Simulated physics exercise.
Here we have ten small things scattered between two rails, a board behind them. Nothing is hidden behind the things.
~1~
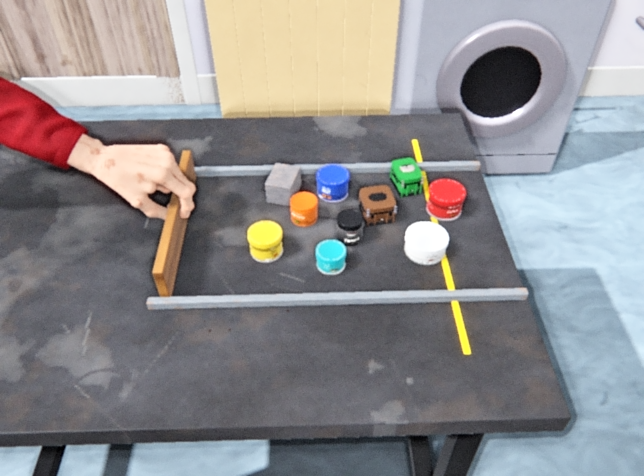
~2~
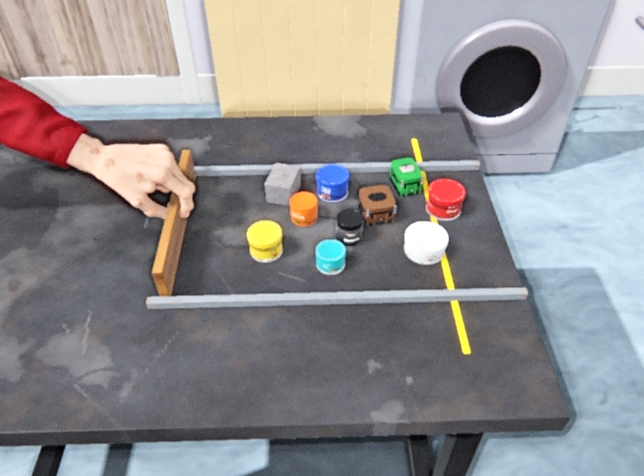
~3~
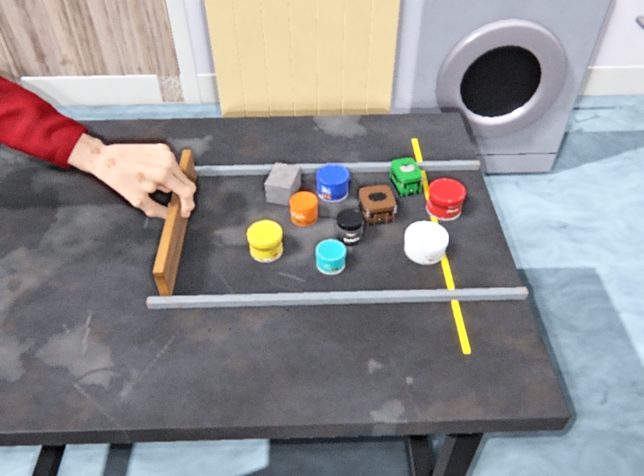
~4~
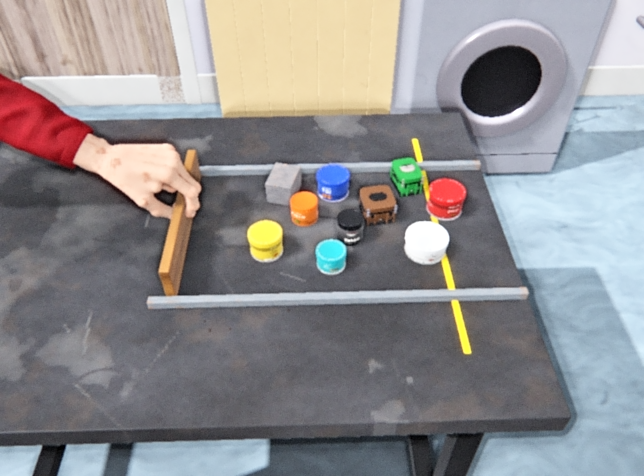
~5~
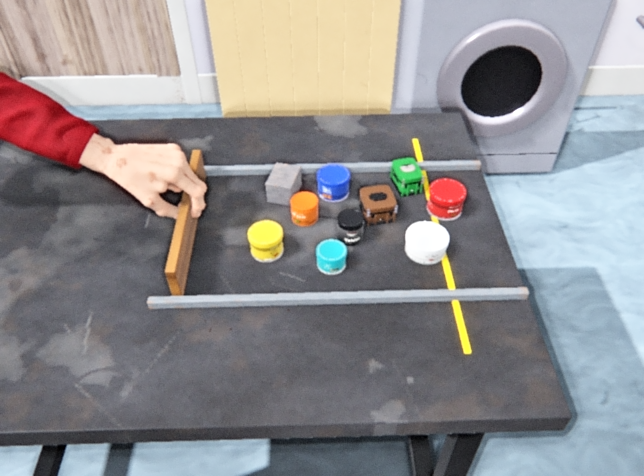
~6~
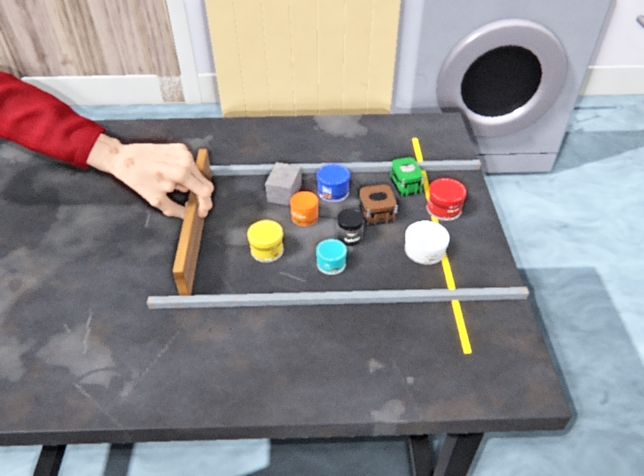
Hand in a red sleeve holding a wooden board still, then sliding it slightly right between rails toward scattered small colourful pots.
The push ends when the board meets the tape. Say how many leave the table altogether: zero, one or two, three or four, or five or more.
Outcome: The number that fall off is one or two.
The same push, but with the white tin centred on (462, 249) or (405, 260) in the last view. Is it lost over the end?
In turn it is kept; does not fall.
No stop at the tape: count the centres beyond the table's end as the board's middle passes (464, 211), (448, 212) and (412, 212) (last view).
It would be 5, 2 and 0.
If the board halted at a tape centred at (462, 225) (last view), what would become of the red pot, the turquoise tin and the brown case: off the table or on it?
The red pot comes down, the turquoise tin is kept, the brown case drops off.
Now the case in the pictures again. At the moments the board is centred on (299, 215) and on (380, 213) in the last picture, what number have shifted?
At the one place 5, at the other 10.
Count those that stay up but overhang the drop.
1 of them.
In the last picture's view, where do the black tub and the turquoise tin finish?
About (472, 221), and the other about (463, 264).
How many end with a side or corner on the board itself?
The number is 4.
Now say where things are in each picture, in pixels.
In the first frame, red pot (445, 200); white tin (426, 243); green case (406, 177); board (177, 219); tape (436, 227).
In the second frame, white tin (426, 243); board (177, 218).
In the third frame, green case (406, 177); yellow tin (266, 242).
In the fourth frame, red pot (446, 200); black tub (350, 228).
In the fifth frame, white tin (426, 243); brown case (378, 205).
In the sixth frame, red pot (446, 200); white tin (426, 243); green case (407, 177); board (195, 217); tape (436, 226).
Early on, none off yet; red pot at rest near (446, 200); white tin at rest near (426, 243); green case at rest near (407, 177).
A while later, none off yet; red pot travelled about its own width near (469, 199); white tin travelled about its own width near (457, 243); green case travelled well along near (458, 173).
Finally, the number that fall off is one or two; lost, green case and red pot.
